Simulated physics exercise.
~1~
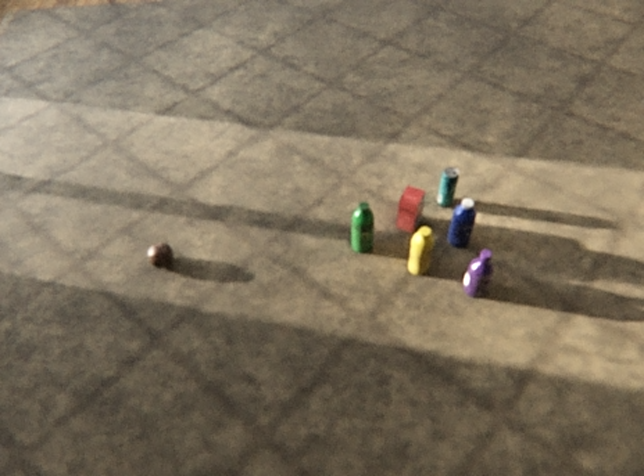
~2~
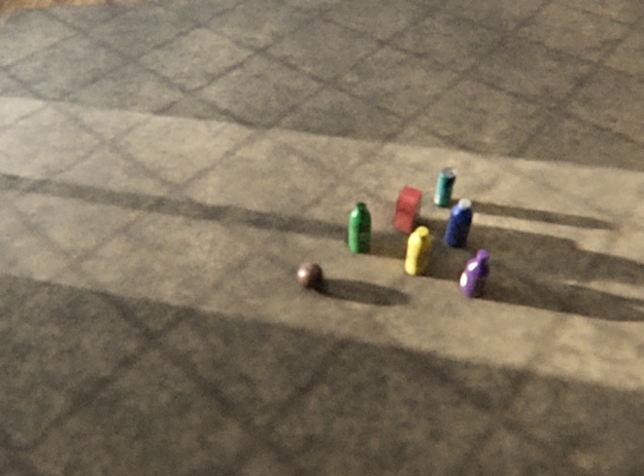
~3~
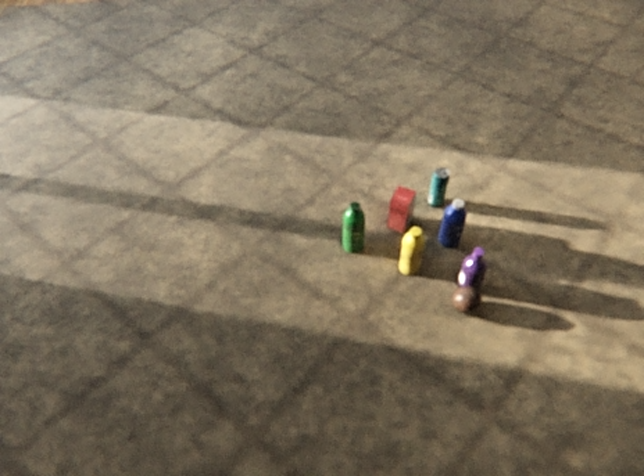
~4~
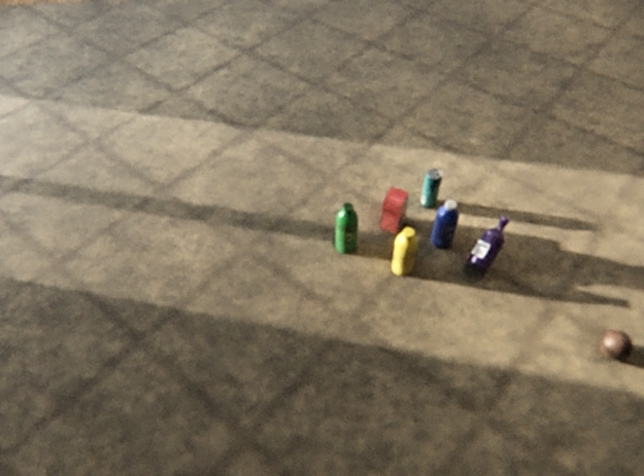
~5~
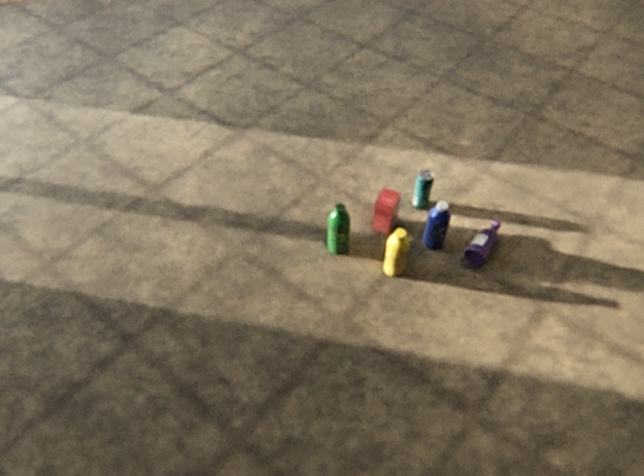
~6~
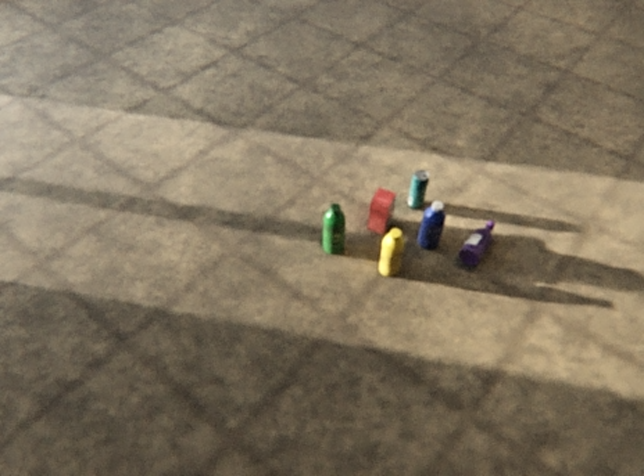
Brown ball rolling right across a sunlit floor, striking a purple bottle and leaving view as it topples beside five upright items.
